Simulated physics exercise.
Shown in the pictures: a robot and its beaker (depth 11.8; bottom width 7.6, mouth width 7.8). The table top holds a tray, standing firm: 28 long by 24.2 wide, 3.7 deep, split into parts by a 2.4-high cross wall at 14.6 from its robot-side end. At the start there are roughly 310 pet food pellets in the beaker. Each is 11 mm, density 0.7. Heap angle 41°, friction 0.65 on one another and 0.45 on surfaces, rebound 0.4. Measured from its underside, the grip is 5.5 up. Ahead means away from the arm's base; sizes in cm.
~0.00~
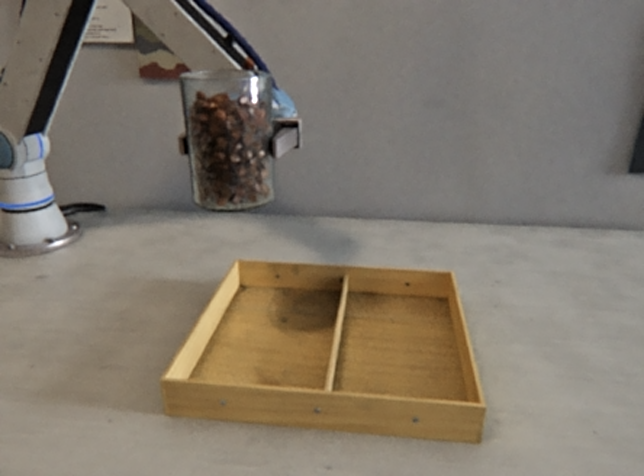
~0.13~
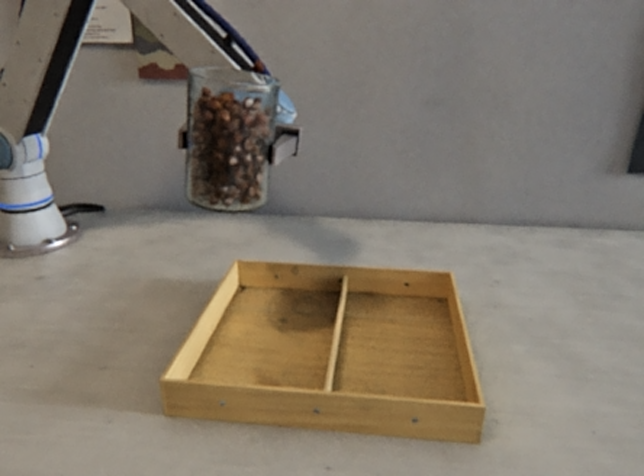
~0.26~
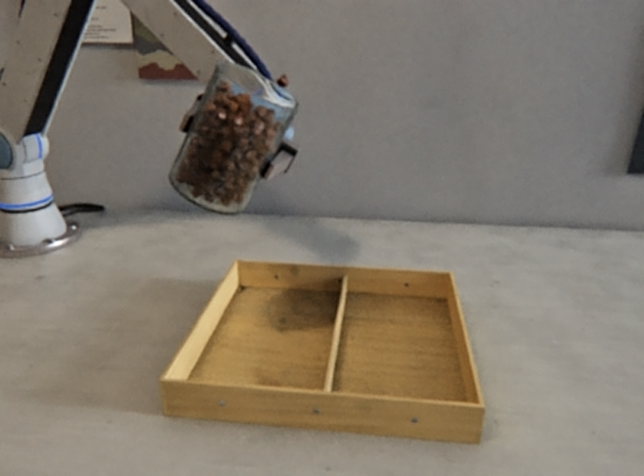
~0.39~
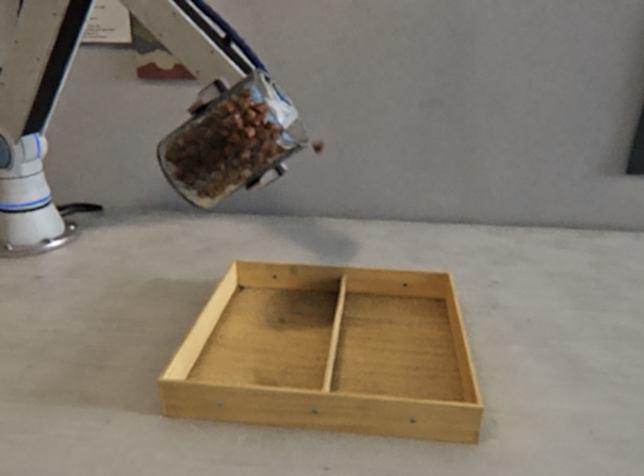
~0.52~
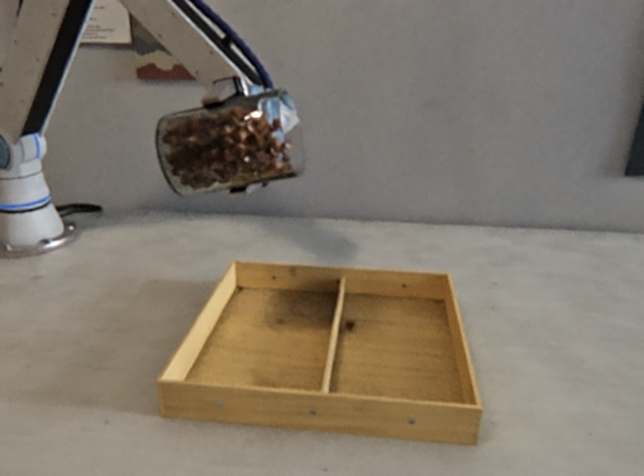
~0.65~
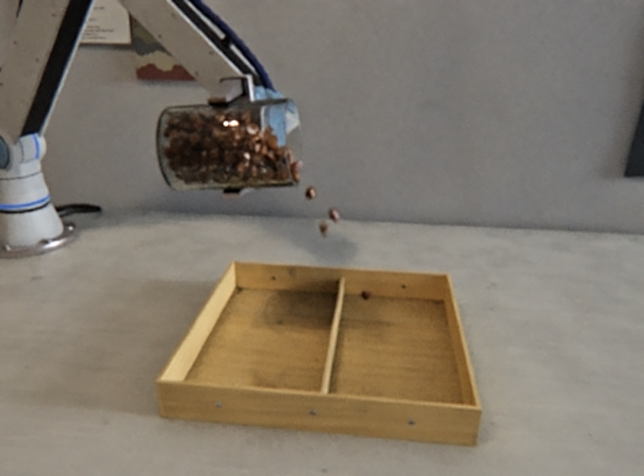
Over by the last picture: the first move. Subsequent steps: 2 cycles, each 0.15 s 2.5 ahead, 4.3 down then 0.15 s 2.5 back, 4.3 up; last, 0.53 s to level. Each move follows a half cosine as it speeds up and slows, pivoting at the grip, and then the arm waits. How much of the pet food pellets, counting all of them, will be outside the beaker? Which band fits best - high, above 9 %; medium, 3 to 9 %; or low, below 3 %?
Medium, 3 to 9 %.
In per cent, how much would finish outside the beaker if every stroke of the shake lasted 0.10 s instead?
Then about 20 per cent.
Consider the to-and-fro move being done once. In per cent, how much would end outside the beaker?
Expected share: About 5 %.
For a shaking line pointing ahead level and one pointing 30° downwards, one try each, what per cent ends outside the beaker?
You'd get about 45 per cent with the first setting and about 20 per cent with the second.
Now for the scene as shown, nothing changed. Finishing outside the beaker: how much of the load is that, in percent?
Estimate: Roughly 4 %.
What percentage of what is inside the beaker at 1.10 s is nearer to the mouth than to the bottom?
35 %.
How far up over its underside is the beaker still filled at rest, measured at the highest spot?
Roughly 11.5 cm.
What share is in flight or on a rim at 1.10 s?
Around 0 per cent of the load.
After 1.10 s, tilted 85° forward, highest piece 22 above the table; 299 in the beaker, 7 in the far-side part, 2 in the robot-side part, 1 in flight or on a rim.
After 1.55 s, tilted 33° forward, highest piece 27 above the table; 295 in the beaker, 9 in the far-side part, 5 in the robot-side part.
After 1.98 s, level, highest piece 29 above the table; 295 in the beaker, 9 in the far-side part, 5 in the robot-side part.
After 3.03 s, level, highest piece 29 above the table; 295 in the beaker, 9 in the far-side part, 5 in the robot-side part.
At rest, 295 in the beaker, 9 in the far-side part, 5 in the robot-side part. That is 5 % outside the beaker.
